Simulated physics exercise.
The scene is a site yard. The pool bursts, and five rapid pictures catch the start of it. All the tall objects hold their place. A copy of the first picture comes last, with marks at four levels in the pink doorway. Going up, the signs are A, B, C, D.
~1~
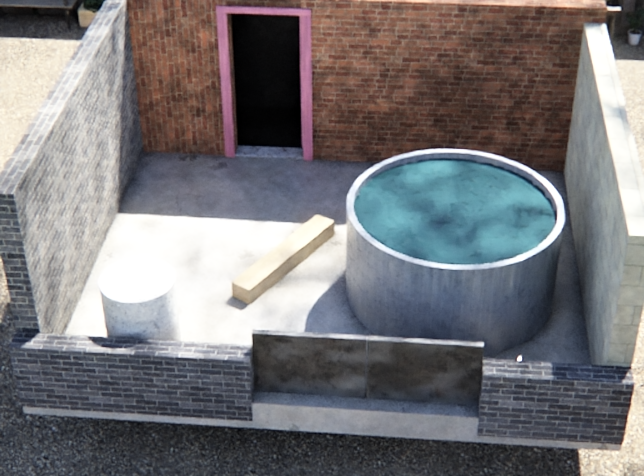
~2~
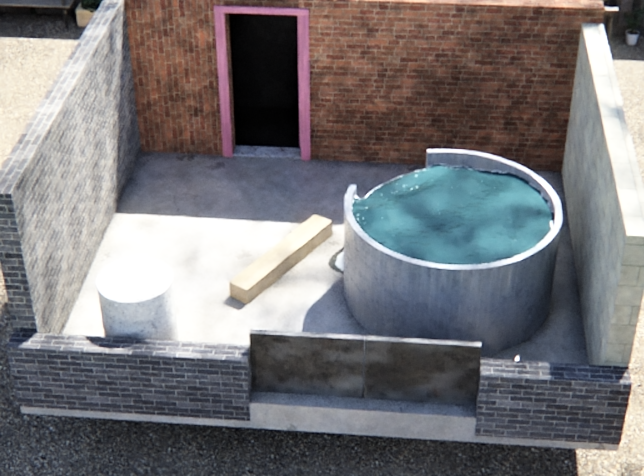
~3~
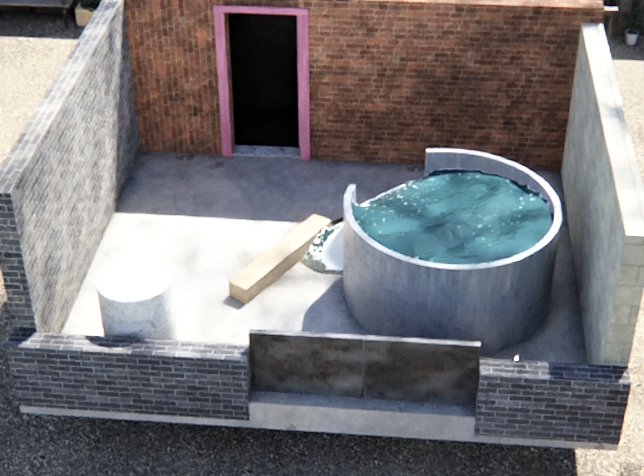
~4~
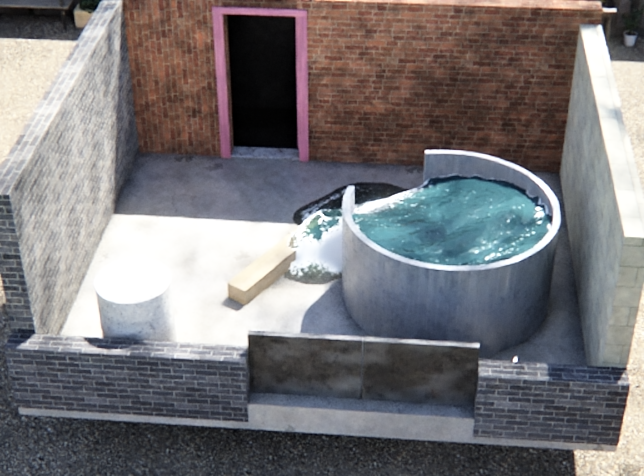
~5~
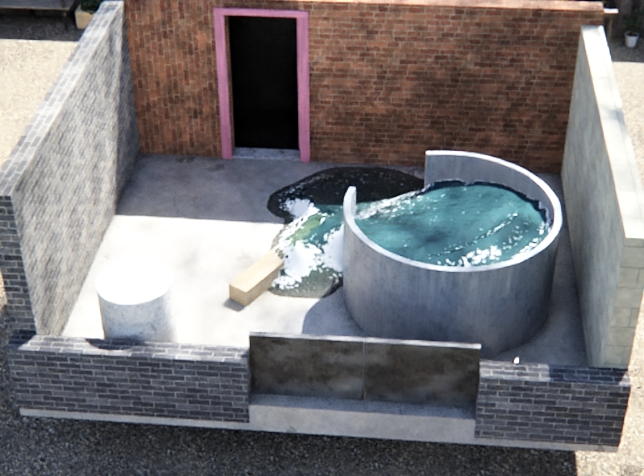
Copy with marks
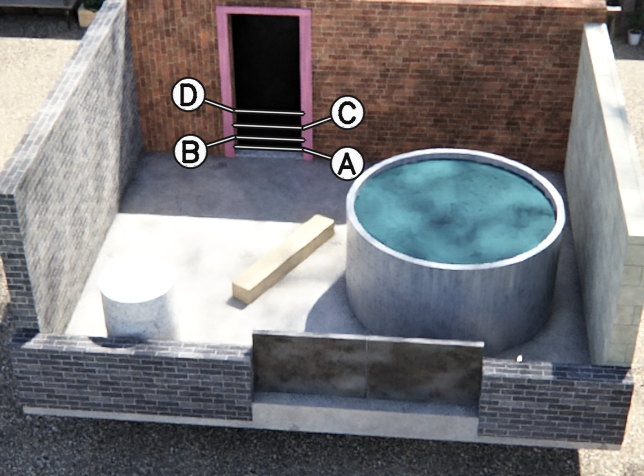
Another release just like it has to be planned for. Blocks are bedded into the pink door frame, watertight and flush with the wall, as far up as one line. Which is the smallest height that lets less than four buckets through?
Line C just does it.
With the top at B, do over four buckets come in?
Yes, it does.
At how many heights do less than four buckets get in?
Two of them.
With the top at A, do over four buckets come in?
Yes, that goes wrong.
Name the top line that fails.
Here it is line B.
In white, A at (269, 148); B at (269, 138); C at (268, 126); D at (268, 112); from the bottom up A, B, C, D.
Choosing A, dozens of bucketfuls pour in.
Choosing B, about 8 bucketfuls get in.
Choosing C, a splash gets over, under a bucket.
Choosing D, nothing gets over.
